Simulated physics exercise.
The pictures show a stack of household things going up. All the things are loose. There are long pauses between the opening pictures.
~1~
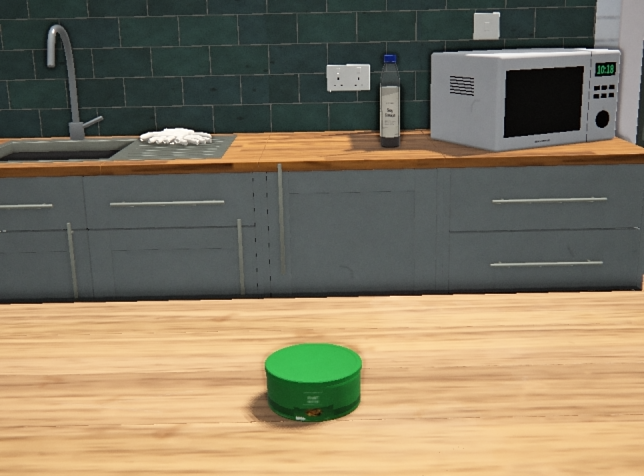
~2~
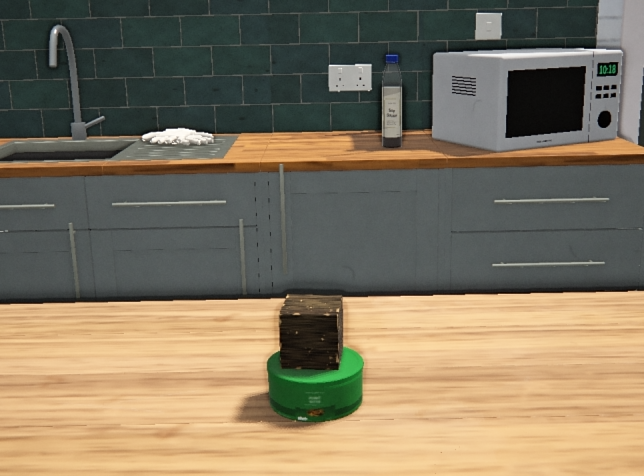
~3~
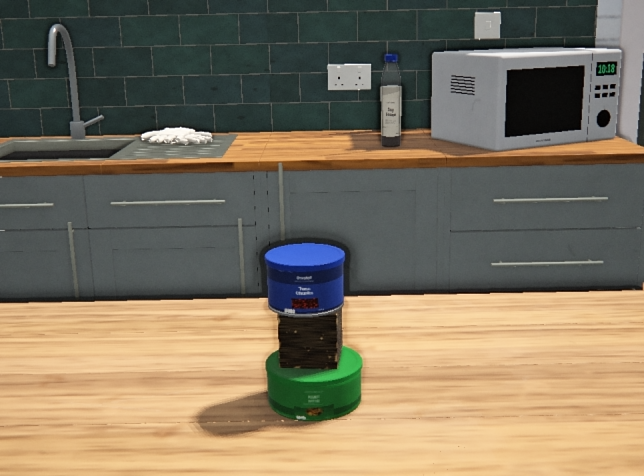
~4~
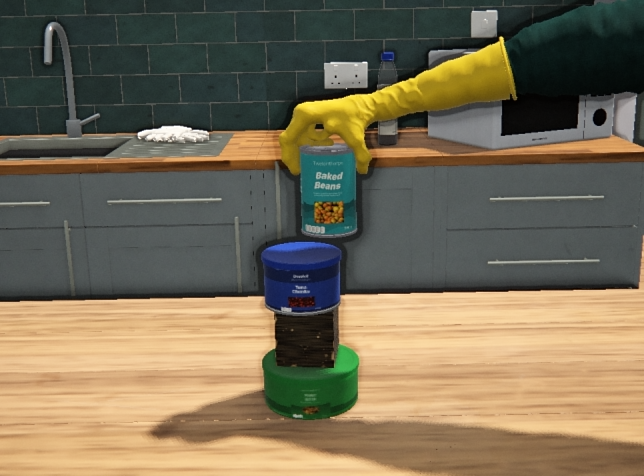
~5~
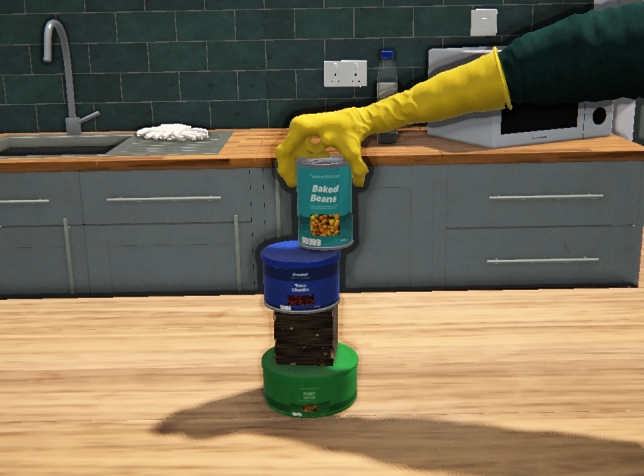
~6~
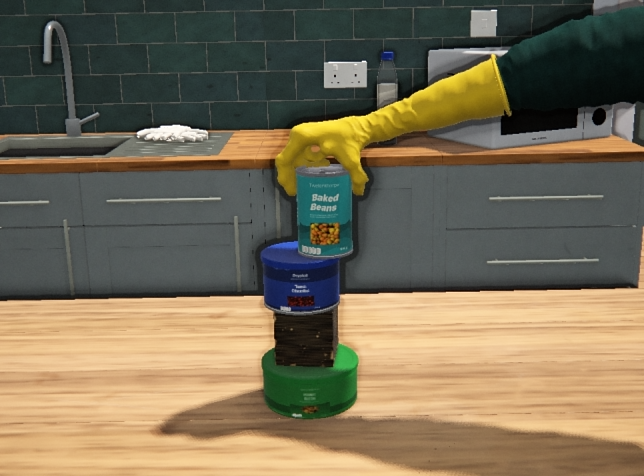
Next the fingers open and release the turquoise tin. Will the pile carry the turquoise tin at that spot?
In the end the pile keeps its balance.
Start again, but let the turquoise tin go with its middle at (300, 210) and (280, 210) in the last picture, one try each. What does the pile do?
First try: It stays up; second try: It stays up.
Then, 0.90 s past the last view, nothing moves.
Then, 2.00 s past the last view, turquoise tin resting near (325, 212).
Finally, all 4 still in place. Final places as the last picture's camera would see them, turquoise tin near (325, 212). The pile stays up.
